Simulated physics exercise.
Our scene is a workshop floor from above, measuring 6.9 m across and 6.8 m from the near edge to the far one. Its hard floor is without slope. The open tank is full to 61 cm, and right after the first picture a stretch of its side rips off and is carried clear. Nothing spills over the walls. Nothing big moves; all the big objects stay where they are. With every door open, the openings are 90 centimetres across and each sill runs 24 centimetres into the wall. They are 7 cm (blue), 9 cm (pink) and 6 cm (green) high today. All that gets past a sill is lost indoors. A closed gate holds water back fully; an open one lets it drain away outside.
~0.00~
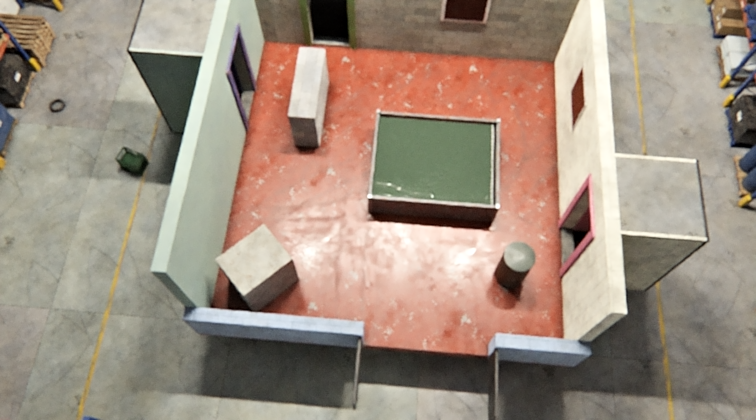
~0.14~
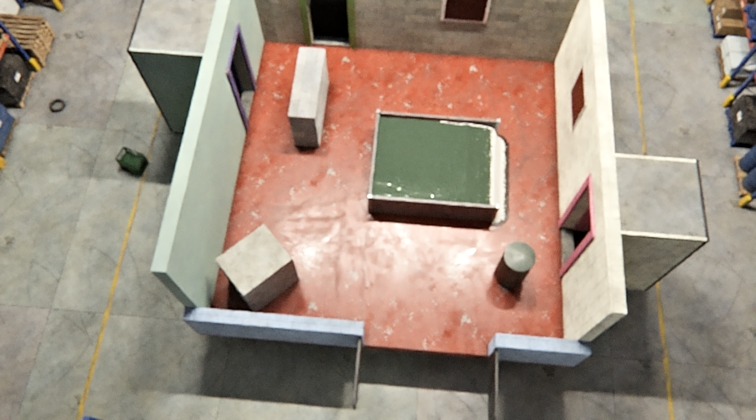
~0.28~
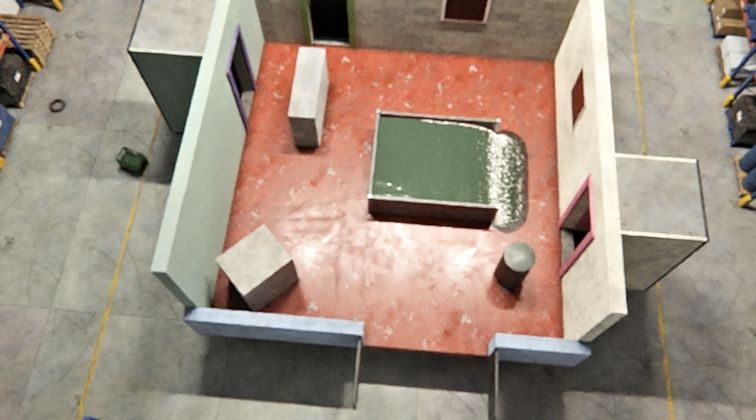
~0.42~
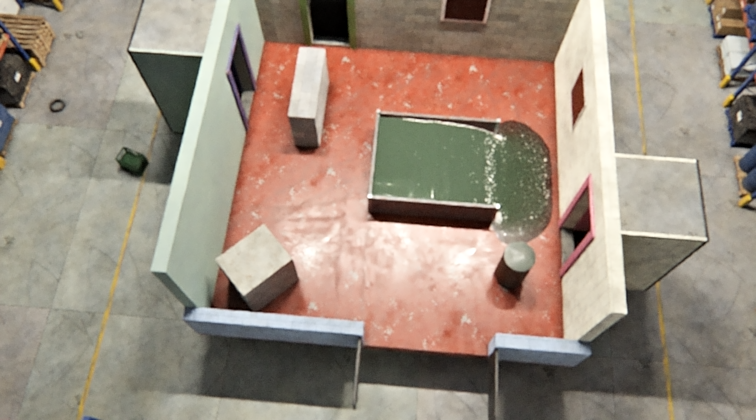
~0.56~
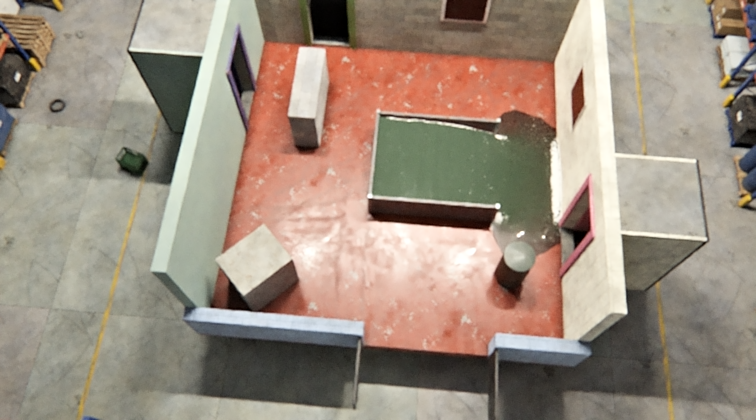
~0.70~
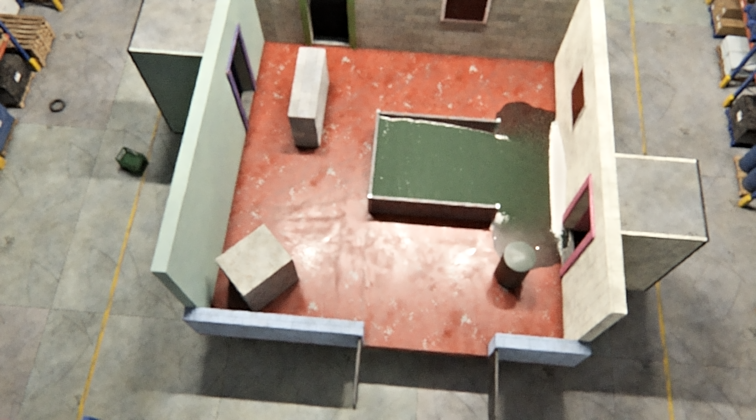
On a workshop floor with red flooring and low walls, the right side of an open tank gave way, and dark green water poured out, spreading to the right wall and around a grey cylinder.
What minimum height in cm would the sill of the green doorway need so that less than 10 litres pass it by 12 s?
7 cm.
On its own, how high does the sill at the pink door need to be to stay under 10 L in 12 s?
Pink: 23 cm.
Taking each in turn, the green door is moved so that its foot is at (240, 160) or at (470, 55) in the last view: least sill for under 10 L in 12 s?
About 8.0 cm for the first and 12.5 cm for the second.
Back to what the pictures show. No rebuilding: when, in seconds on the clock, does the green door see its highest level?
9.0 s.
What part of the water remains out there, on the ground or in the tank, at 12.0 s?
I'd say near 88 per cent is still there.
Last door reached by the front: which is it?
Door: Blue.
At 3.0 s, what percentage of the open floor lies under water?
The wet part is about 35 per cent.
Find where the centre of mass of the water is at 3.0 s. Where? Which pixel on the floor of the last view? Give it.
Centre estimate: (497, 179) px, approximately.
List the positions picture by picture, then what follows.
The first picture shows the open tank at (436, 160) is whole and still, 61 cm deep; the green door at (328, 17) is dry.
In the second picture, the gap is at (493, 174), the front 0.3 m out at (503, 219); the back of the open tank holds 61 cm.
In the third picture, water pours out at (492, 174) and has run 0.7 m, to (523, 215); about 11 cm deep outside, 61 cm at the back.
In the fourth picture, the front is at (549, 202), 1.2 m from the gap at (492, 175); 2.8 m2 of floor is wet, 61 cm left at the back.
In the fifth picture, the front is at (559, 237), 1.4 m from the gap at (492, 175); 3.9 m2 of floor is wet, 61 cm left at the back.
In the sixth picture, the gap is at (492, 175), the front 1.6 m out at (559, 258); the back of the open tank holds 59 cm; 4.5 m in a straight line remain to the green door at (328, 17).
After 1.4 s water covers 15 % of the floor, deepest (46 cm) near (548, 182); it has not reached the green door.
After 3.0 s water covers 35 % of the floor, deepest (38 cm) near (562, 349); it has not reached the green door.
After 12.0 s water covers 100 % of the floor, deepest (11 cm) near (210, 319); 6 cm at the green door, 16 litres in over its 6 cm sill.
At the green door as built, the water arrived by 3.5 s and peaked near 9 cm at 9.0 s.
With a sill of 6 cm, 16 litres would have come in within the 12 s; with 8 cm, 5 litres. So under 10 litres takes about 7 cm.
